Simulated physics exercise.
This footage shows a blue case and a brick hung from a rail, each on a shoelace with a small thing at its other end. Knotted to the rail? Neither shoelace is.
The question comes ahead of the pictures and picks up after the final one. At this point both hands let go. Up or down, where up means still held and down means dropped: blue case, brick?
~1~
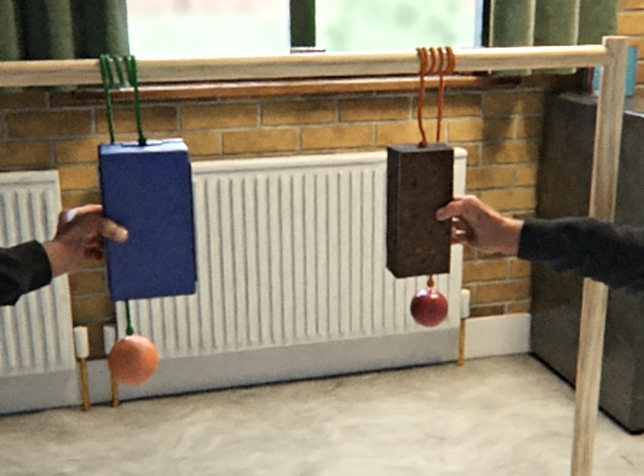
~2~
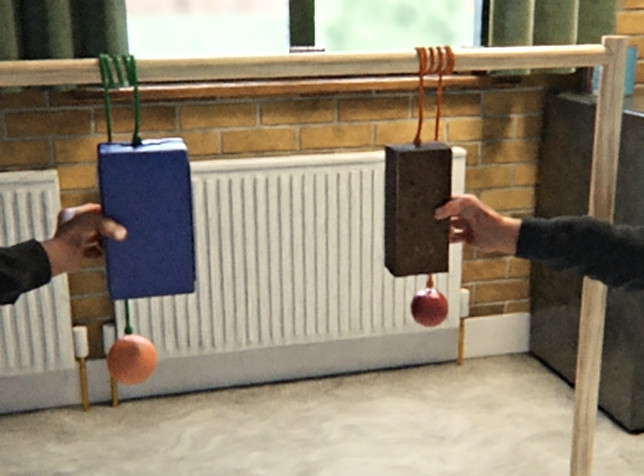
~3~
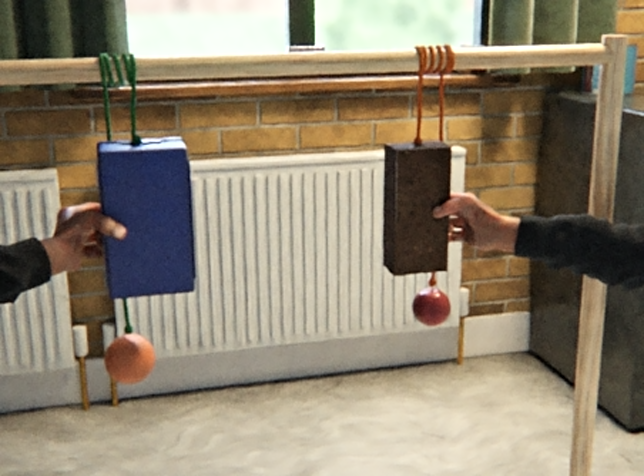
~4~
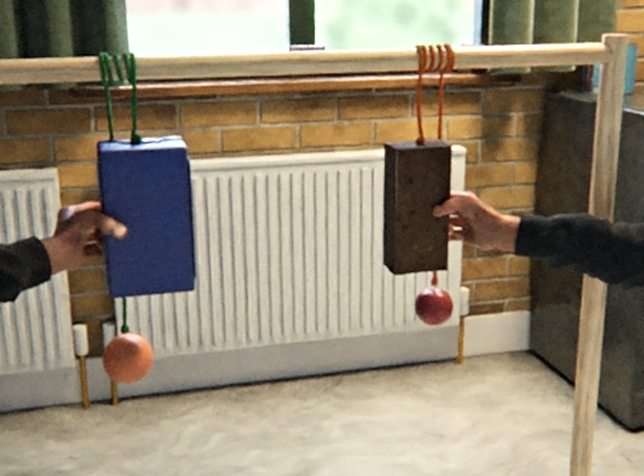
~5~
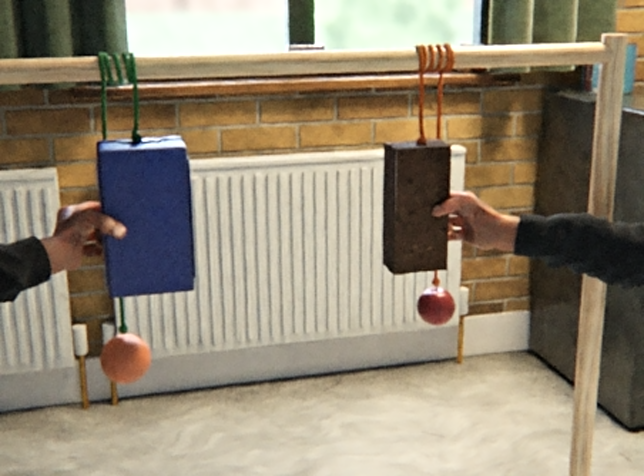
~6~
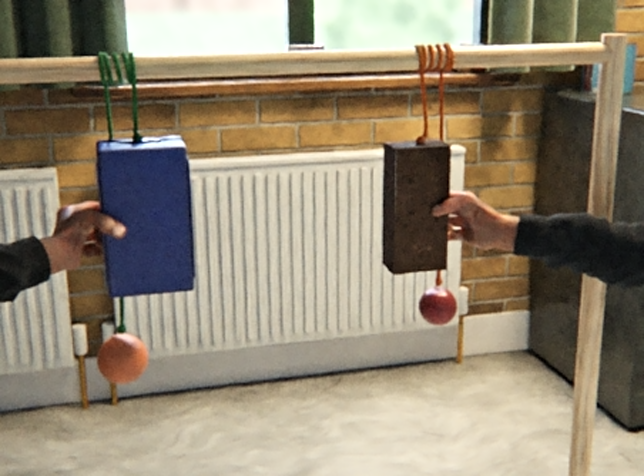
Blue case: Up; brick: Up.
Then, 0.40 s after the last picture, blue case hanging near (143, 223); brick hanging near (418, 213).
At rest, blue case hanging near (142, 222); brick hanging near (420, 213). The blue case stays hanging and the brick is held.
